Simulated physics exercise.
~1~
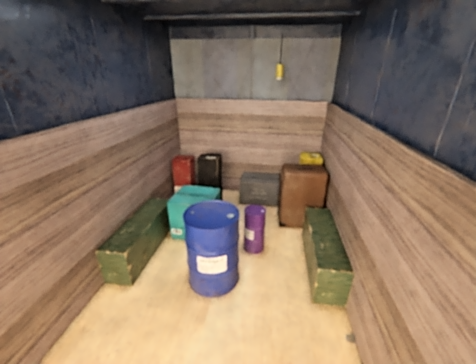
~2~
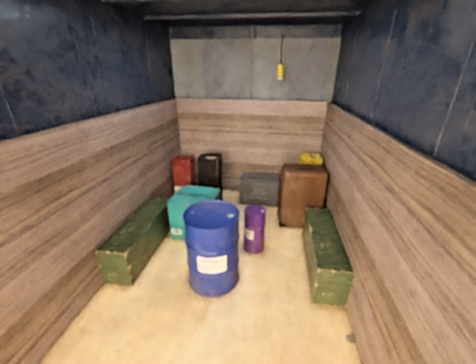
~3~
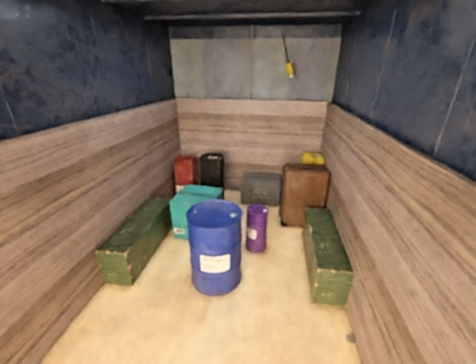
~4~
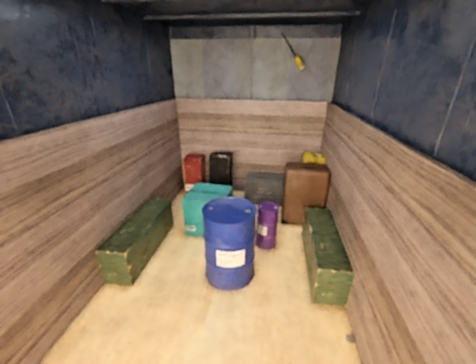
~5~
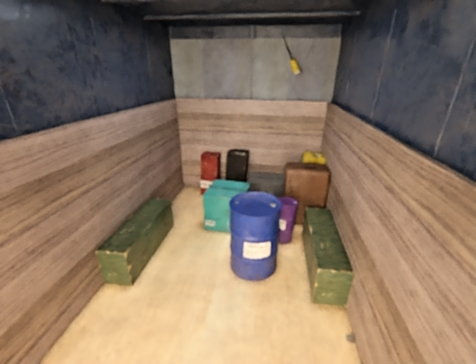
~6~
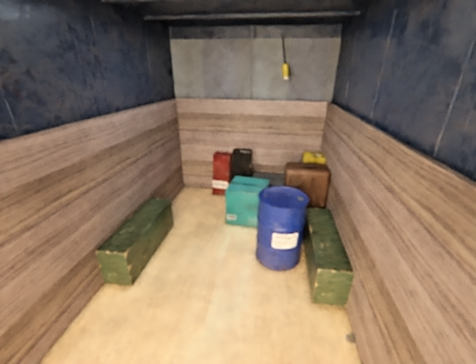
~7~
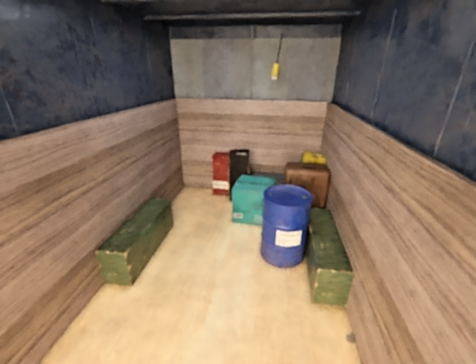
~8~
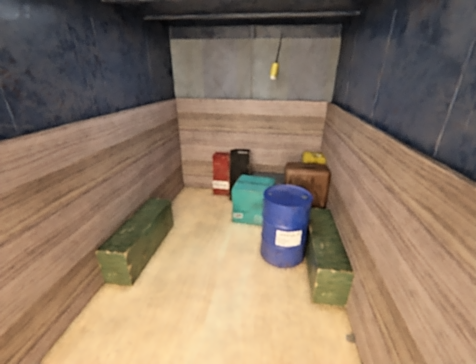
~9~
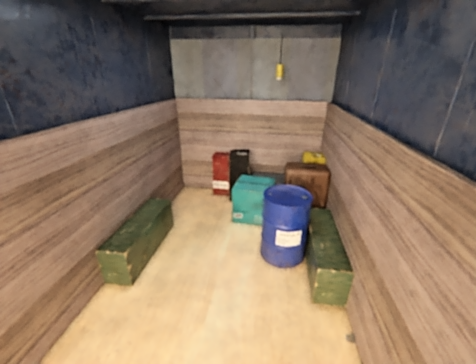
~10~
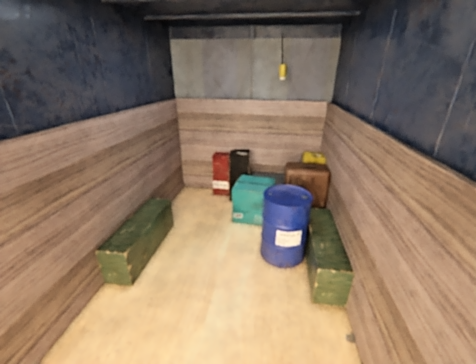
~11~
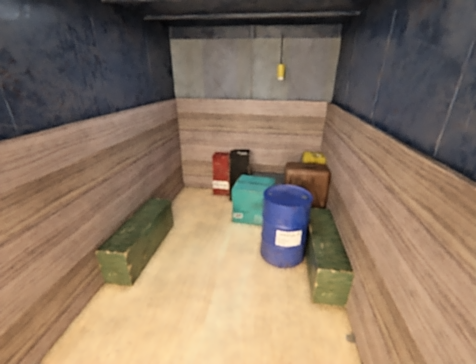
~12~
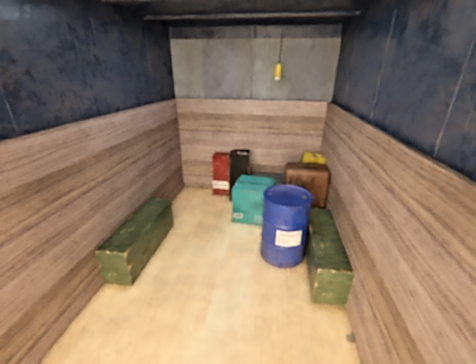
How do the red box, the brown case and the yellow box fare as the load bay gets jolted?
The red box slides to the right and stays upright, while the brown case and the yellow box keep their places.
